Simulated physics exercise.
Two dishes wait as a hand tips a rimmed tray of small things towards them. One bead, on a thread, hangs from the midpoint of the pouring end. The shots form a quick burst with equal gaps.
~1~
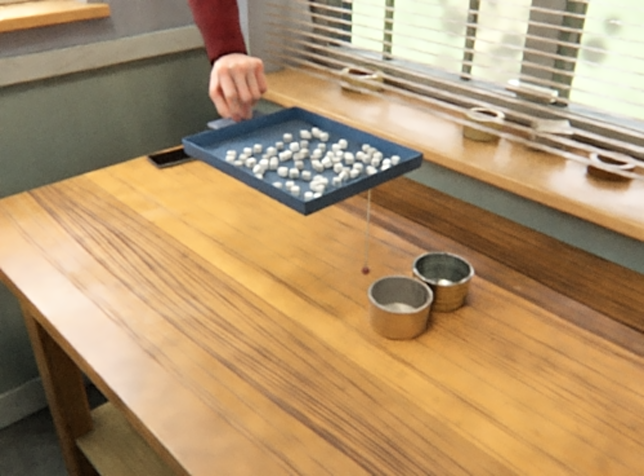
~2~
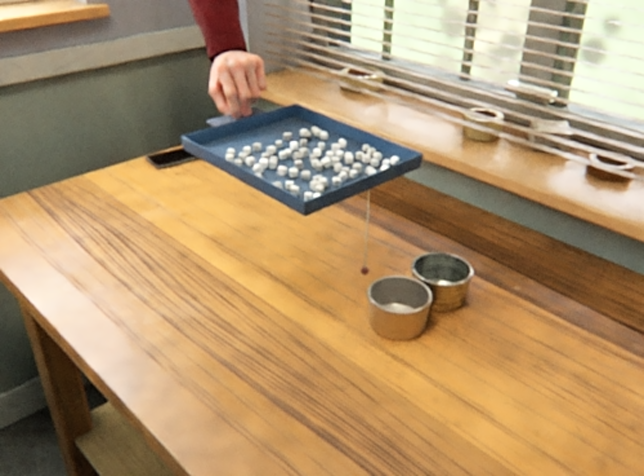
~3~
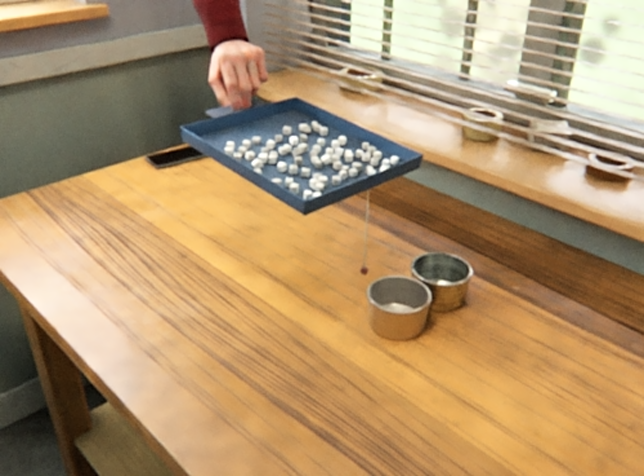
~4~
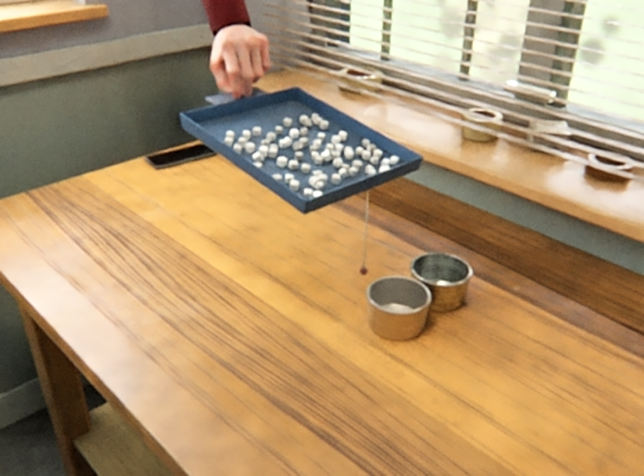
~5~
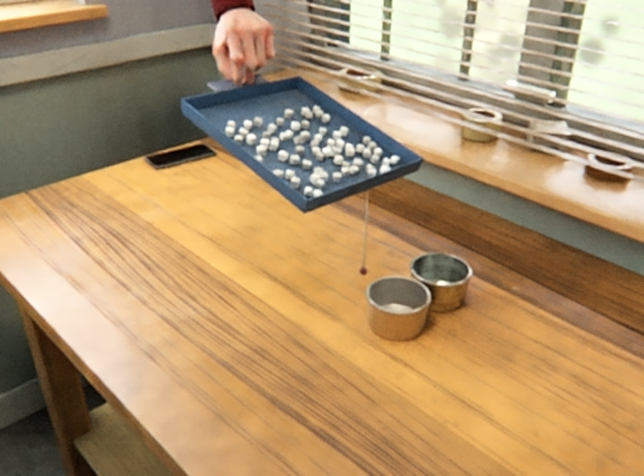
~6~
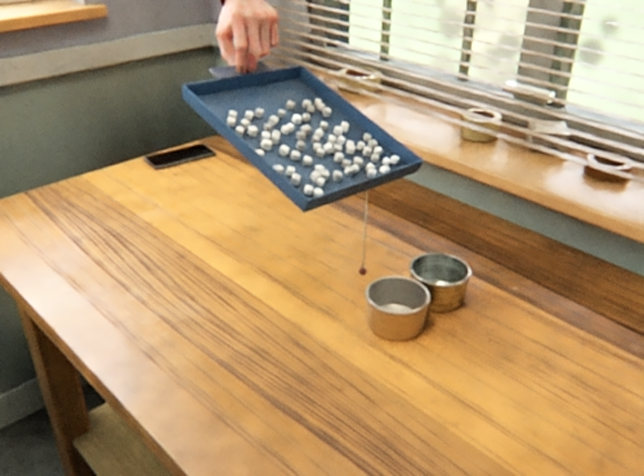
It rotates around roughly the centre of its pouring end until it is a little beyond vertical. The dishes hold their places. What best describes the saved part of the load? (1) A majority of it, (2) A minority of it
Answer: 1.
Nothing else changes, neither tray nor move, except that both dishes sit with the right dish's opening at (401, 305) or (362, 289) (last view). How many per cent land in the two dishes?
50 and 0 in a hundred.
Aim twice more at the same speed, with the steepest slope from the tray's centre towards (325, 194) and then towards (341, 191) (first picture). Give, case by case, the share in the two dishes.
The first try yields 10 percent and the second 20 percent.
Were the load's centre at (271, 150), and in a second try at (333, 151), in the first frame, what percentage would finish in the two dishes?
Roughly 60 and 80 percent, in that order.
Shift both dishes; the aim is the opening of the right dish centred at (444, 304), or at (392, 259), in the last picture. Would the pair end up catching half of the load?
The dishes end up with the lesser share in the first try and the lesser share in the second.
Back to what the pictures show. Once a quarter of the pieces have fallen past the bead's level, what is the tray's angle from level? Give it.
Tilt: Around 115 degrees.
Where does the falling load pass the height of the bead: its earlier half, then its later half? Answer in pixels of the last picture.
First roughly (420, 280), then roughly (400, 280).
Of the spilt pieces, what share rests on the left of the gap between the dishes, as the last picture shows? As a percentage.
50 %, near enough.
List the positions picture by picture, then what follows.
Corners of the pouring end near (306, 201) and (421, 153), level; middle of the load near (316, 164), sugar cubes; left dish near (423, 319); right dish near (465, 292); bead on its thread near (366, 271), in the first frame.
Corners of the pouring end near (305, 201) and (421, 154), level; middle of the load near (315, 164), in the second frame.
Corners of the pouring end near (306, 200) and (421, 154), tipped barely, lowest at the right corner; middle of the load near (315, 160), in the third frame.
Corners of the pouring end near (306, 200) and (421, 156), tipped a little, lowest at the right corner; middle of the load near (315, 156), in the fourth frame.
Corners of the pouring end near (307, 199) and (422, 158), tipped a little, lowest at the right corner; middle of the load near (316, 152), in the fifth frame.
Corners of the pouring end near (308, 199) and (422, 160), tipped clearly, lowest at the right corner; middle of the load near (317, 147); left dish near (420, 320); right dish near (462, 292), in the sixth frame.
Shortly afterwards, tray tipped steeply; the whole lot on the tray.
Next, tray tipped right over; the whole lot on the tray.
Some moments later, tray tipped past a quarter turn; near a third in the left dish; near a quarter in the right dish; near a third outside both.
In the end, tray tipped past a quarter turn; near a third in the left dish; near a quarter in the right dish; near a third outside both.
